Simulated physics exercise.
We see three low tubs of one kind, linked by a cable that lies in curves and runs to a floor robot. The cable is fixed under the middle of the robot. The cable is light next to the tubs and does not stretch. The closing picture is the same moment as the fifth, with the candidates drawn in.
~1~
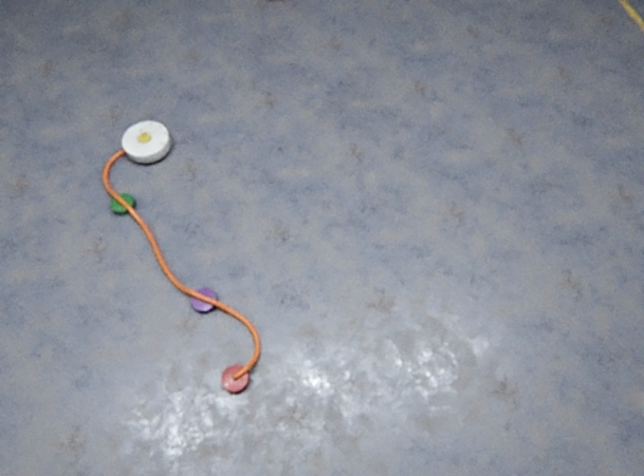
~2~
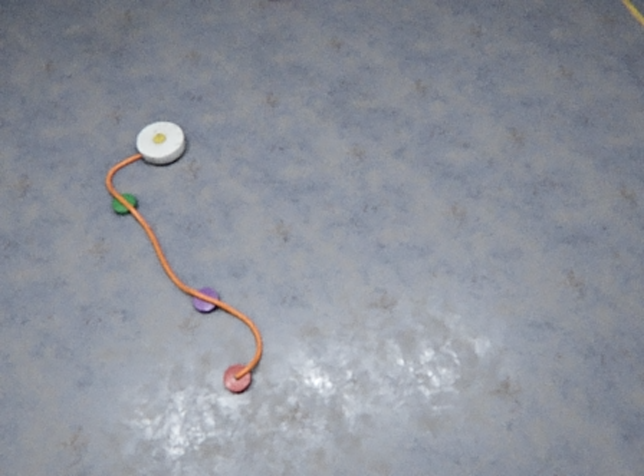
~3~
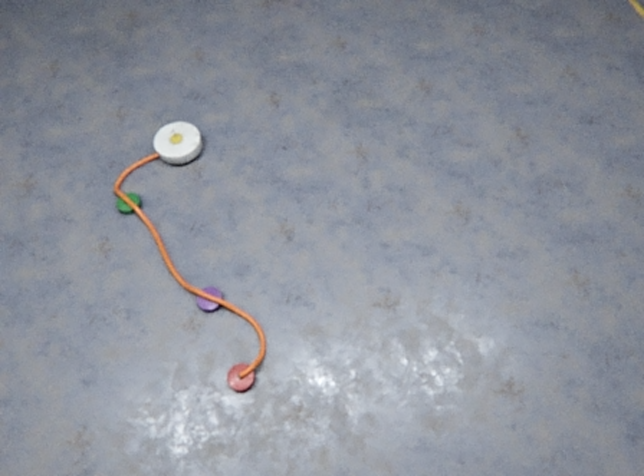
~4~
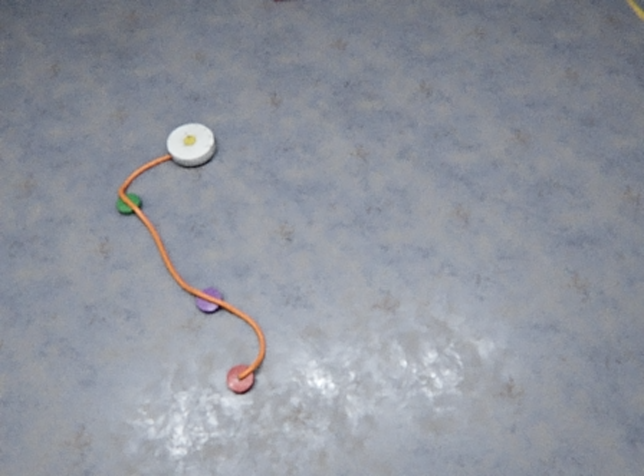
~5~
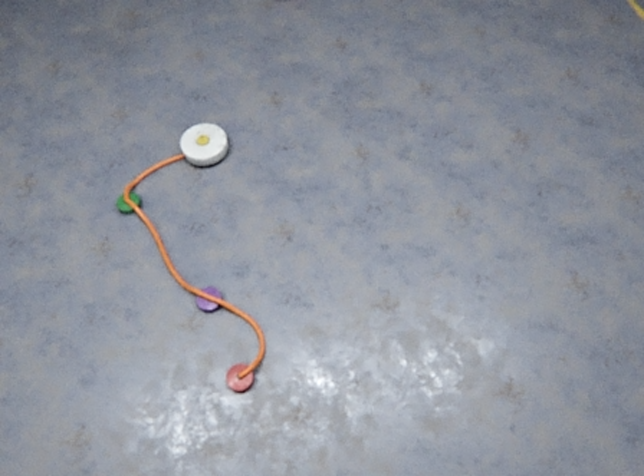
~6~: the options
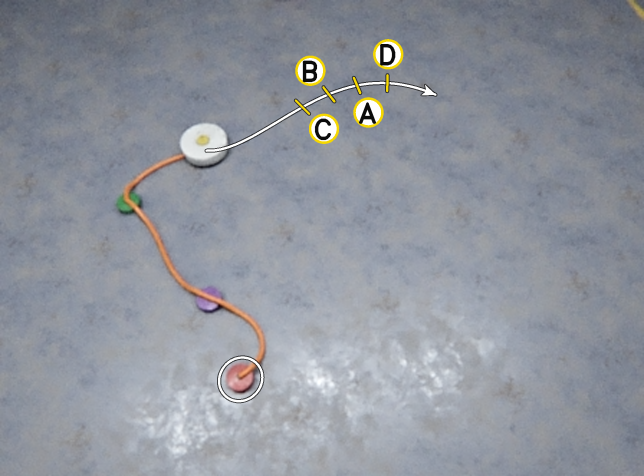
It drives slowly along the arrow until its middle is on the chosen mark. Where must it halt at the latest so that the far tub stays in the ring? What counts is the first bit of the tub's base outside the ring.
Up to mark B.
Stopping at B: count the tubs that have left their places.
Two.
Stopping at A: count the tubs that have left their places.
By then, three.
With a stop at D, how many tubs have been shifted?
Three.
On the copy, A at (357, 85); B at (329, 94); C at (302, 107); D at (387, 83); the ring at (241, 379); the route from (207, 151) via (318, 99) to (435, 95).
On B. First, robot (254, 130); red tub (240, 378); purple tub (209, 299); green tub (168, 188).
Then, robot (293, 107); red tub (240, 378); purple tub (210, 298); green tub (224, 171).
Finally, robot (329, 89); red tub (240, 378); purple tub (221, 272); green tub (272, 155); the ringed tub at the far end is still in its ring.
By contrast, A drags the last tub to (238, 361); C is safe but short; D drags the last tub to (239, 341).
